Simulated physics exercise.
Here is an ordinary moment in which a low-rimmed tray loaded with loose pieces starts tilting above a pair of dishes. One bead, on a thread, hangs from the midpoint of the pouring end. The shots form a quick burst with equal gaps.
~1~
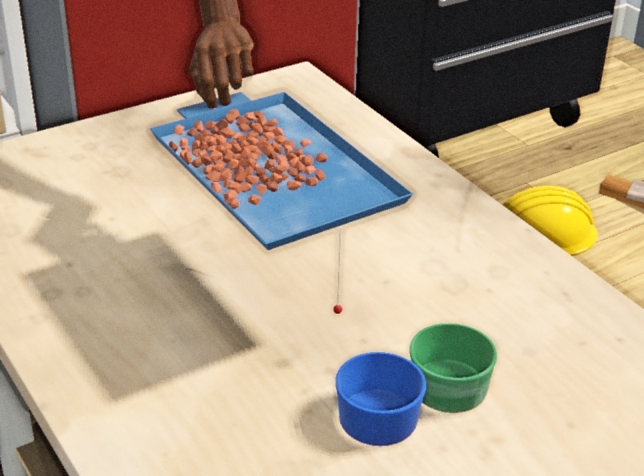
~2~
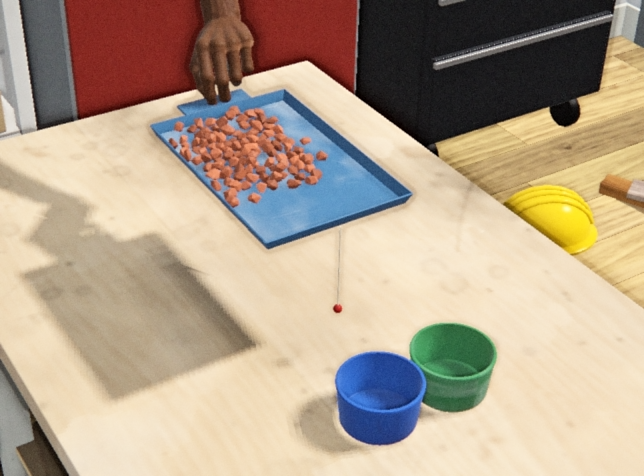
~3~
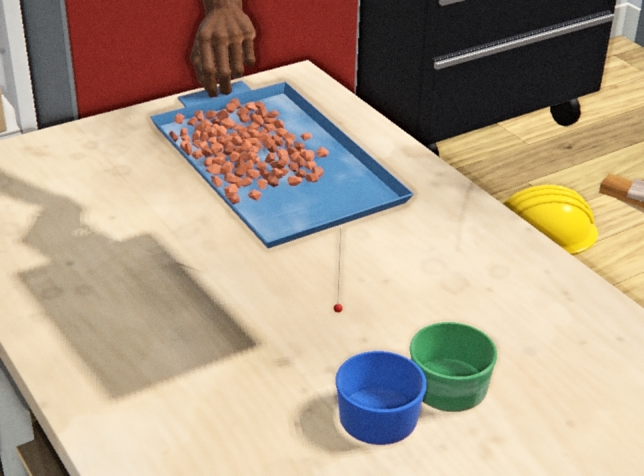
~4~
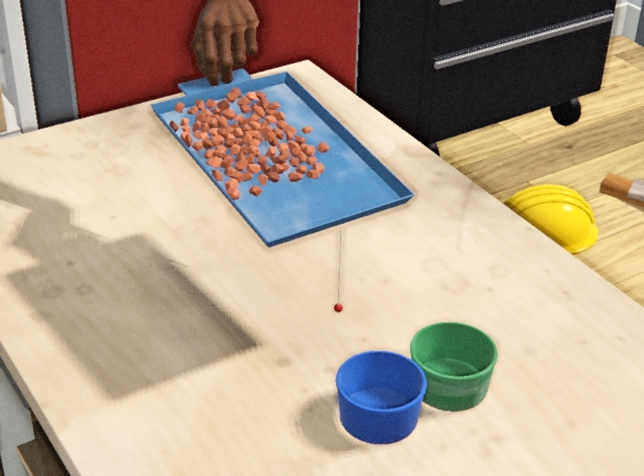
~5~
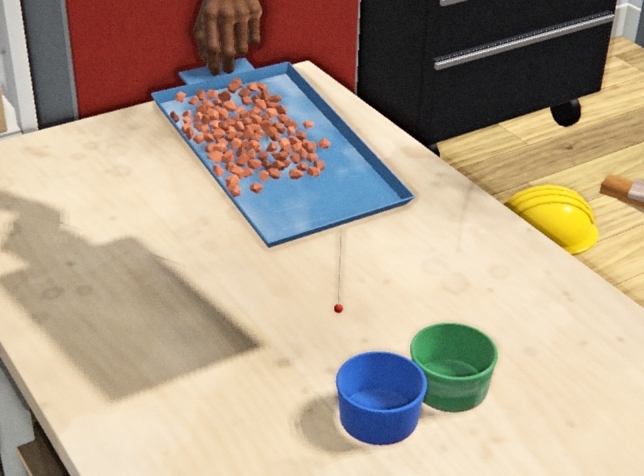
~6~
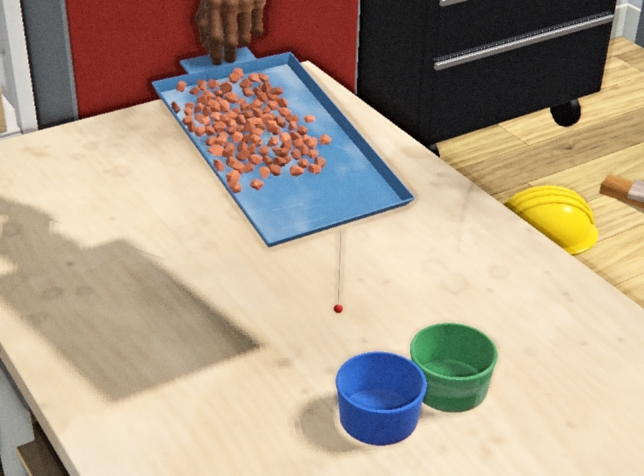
Blue tray of reddish crushed pieces tilting slightly as a hand raises its far end above a table with two dishes.
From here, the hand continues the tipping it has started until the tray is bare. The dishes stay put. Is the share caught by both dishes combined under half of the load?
A lesser share is caught.
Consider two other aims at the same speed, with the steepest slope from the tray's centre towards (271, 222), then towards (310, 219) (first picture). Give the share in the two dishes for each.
Roughly 0 per cent, and 10 per cent.
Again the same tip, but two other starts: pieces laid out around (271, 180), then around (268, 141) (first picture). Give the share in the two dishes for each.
In order, 10 % then 20 %.
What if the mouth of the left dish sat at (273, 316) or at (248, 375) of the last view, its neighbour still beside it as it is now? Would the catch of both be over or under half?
For the earlier try a smaller portion is kept, for the later one a smaller portion.
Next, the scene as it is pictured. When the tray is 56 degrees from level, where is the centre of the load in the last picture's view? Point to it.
(362, 217).
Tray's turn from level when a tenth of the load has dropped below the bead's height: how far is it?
About 60° of tilt.
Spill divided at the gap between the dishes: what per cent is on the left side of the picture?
It comes out at roughly 80 percent.
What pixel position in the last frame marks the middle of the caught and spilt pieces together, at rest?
The centre ends up roughly at (384, 368).
Shortly afterwards, tray tipped steeply; near two thirds on the tray; only a few in the left dish; only a few in the right dish; only a few outside both; near a third in the air.
Next, tray tipped right over; only a few on the tray; a little in the left dish; a little in the right dish; near two thirds outside both; near a quarter in the air.
Some moments later, tray tipped past a quarter turn; a little in the left dish; a little in the right dish; the bulk outside both.
In the end, tray tipped past a quarter turn; a little in the left dish; a little in the right dish; the bulk outside both.
